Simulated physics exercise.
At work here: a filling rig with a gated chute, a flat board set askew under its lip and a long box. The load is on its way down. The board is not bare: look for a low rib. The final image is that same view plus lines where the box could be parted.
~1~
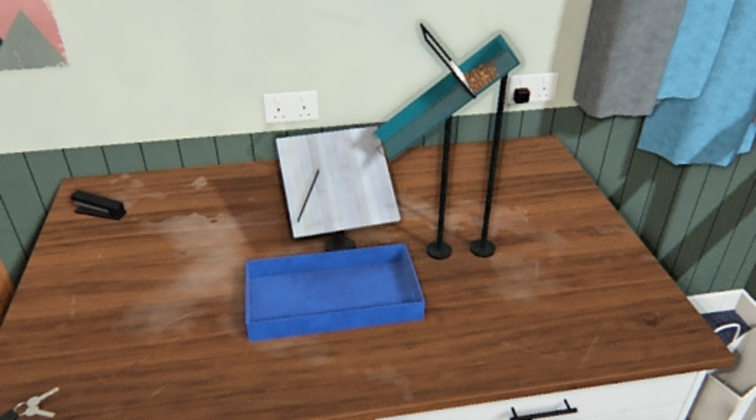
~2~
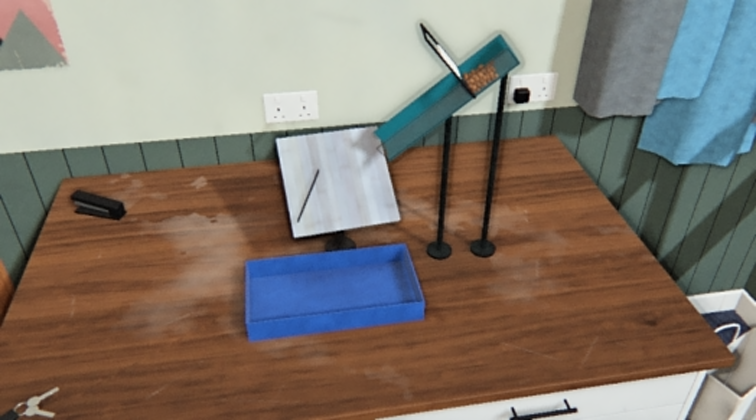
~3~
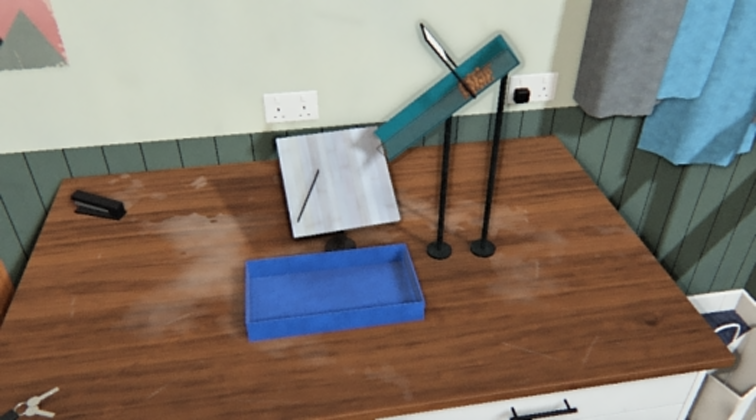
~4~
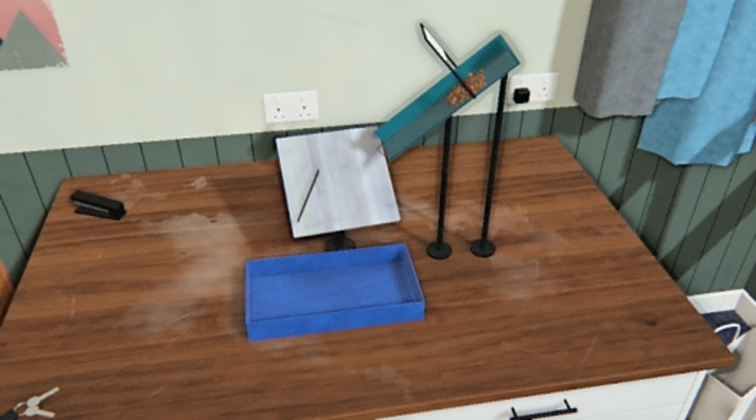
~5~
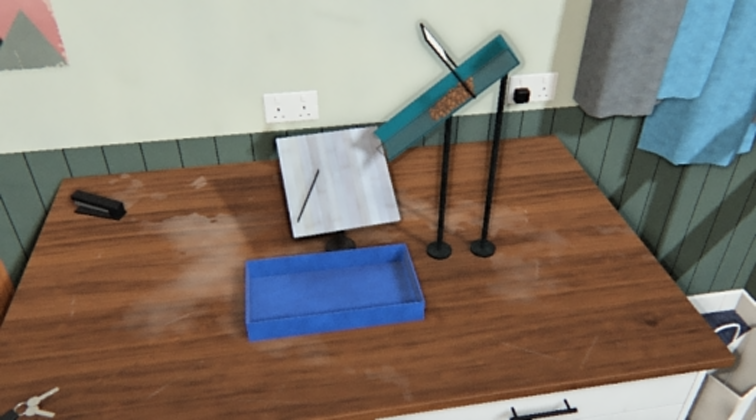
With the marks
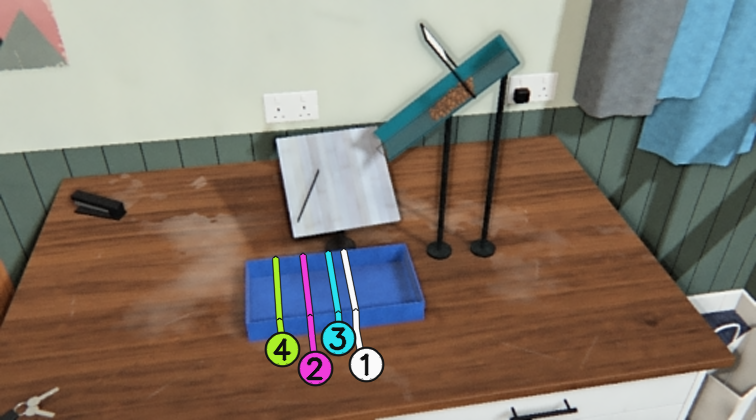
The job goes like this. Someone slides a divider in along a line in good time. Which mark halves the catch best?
2 beats the others.
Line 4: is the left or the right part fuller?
More lands on the right.
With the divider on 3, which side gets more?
The left side.
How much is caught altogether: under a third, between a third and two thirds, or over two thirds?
Over two thirds.
On the marked copy, line 1 crosses the front rim at (355, 310); line 2 crosses the front rim at (310, 316); line 3 crosses the front rim at (338, 312); line 4 crosses the front rim at (279, 320).
With 1, of what is caught, almost all on the left of the divider, about a tenth on the right.
With 2, of what is caught, roughly two thirds on the left of the divider, roughly a third on the right.
With 3, of what is caught, the larger part on the left of the divider, roughly a quarter on the right.
With 4, of what is caught, about a tenth on the left of the divider, almost all on the right.
